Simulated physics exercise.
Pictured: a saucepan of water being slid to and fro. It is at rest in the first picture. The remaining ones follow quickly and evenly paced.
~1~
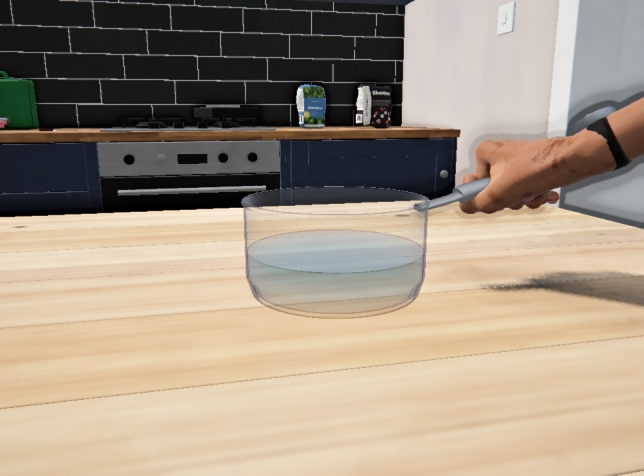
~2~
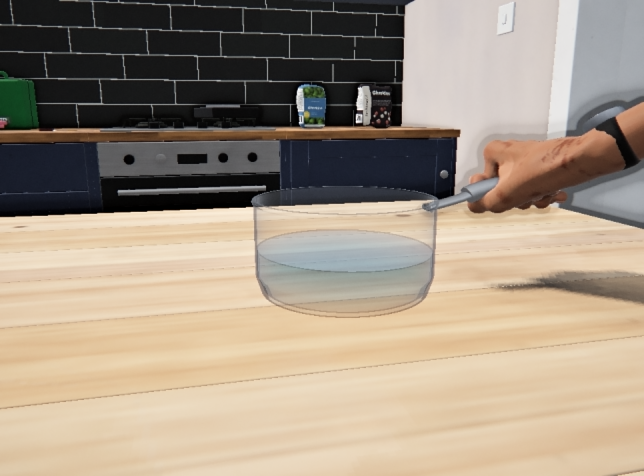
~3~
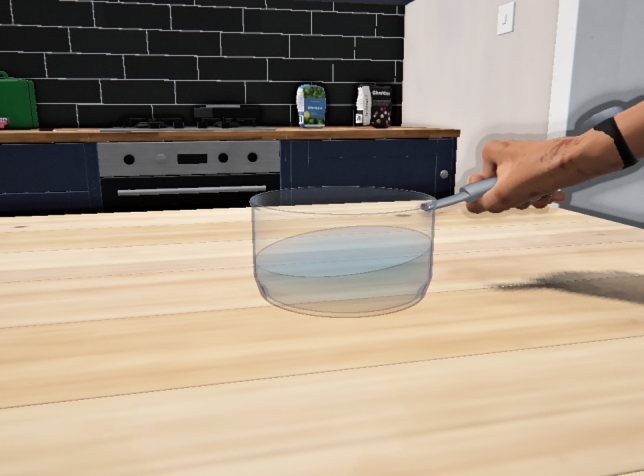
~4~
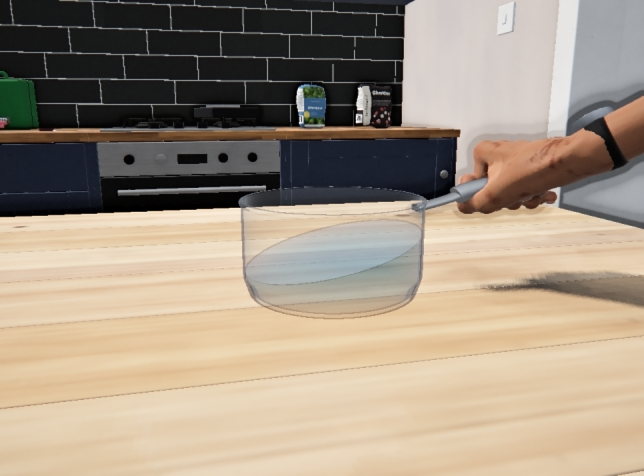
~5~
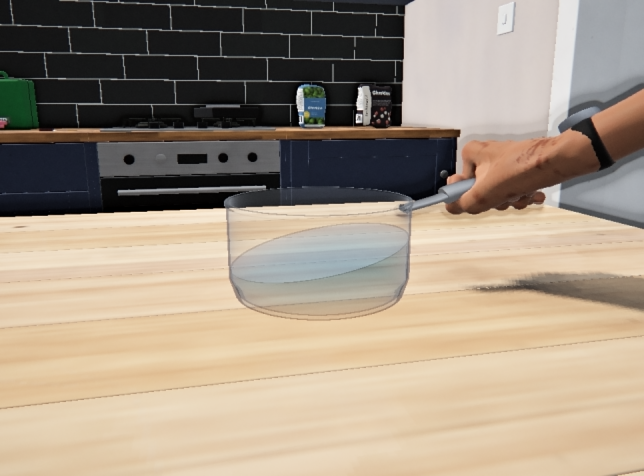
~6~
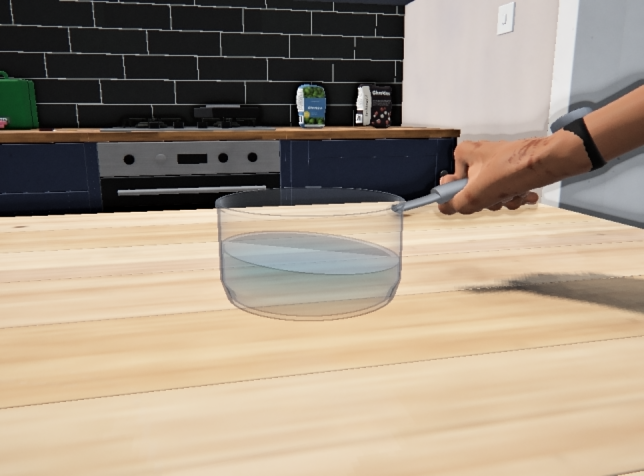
Hand sliding a clear saucepan of water slightly right, then left above a wooden counter, the water's surface tilting back and forth.
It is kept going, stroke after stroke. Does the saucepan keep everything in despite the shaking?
It runs over the edge.
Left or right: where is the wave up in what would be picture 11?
Higher on the right edge.
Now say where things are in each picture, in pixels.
The first frame shows saucepan (335, 242) about half full; at rest.
The second frame shows saucepan about half full, surface at (344, 249); surface about level.
The third frame shows saucepan (343, 241) about half full; surface a little higher on the right.
The fourth frame shows saucepan about half full, surface at (333, 249); surface clearly higher on the right.
The fifth frame shows saucepan (320, 242) about half full; surface clearly higher on the right.
The sixth frame shows saucepan about half full, surface at (311, 251); surface a little higher on the left.
Next, the highest wave so far comes most of the way to the rim.
After that, the highest wave so far goes over the rim.
Finally, the highest wave so far goes over the rim; some is on the top.
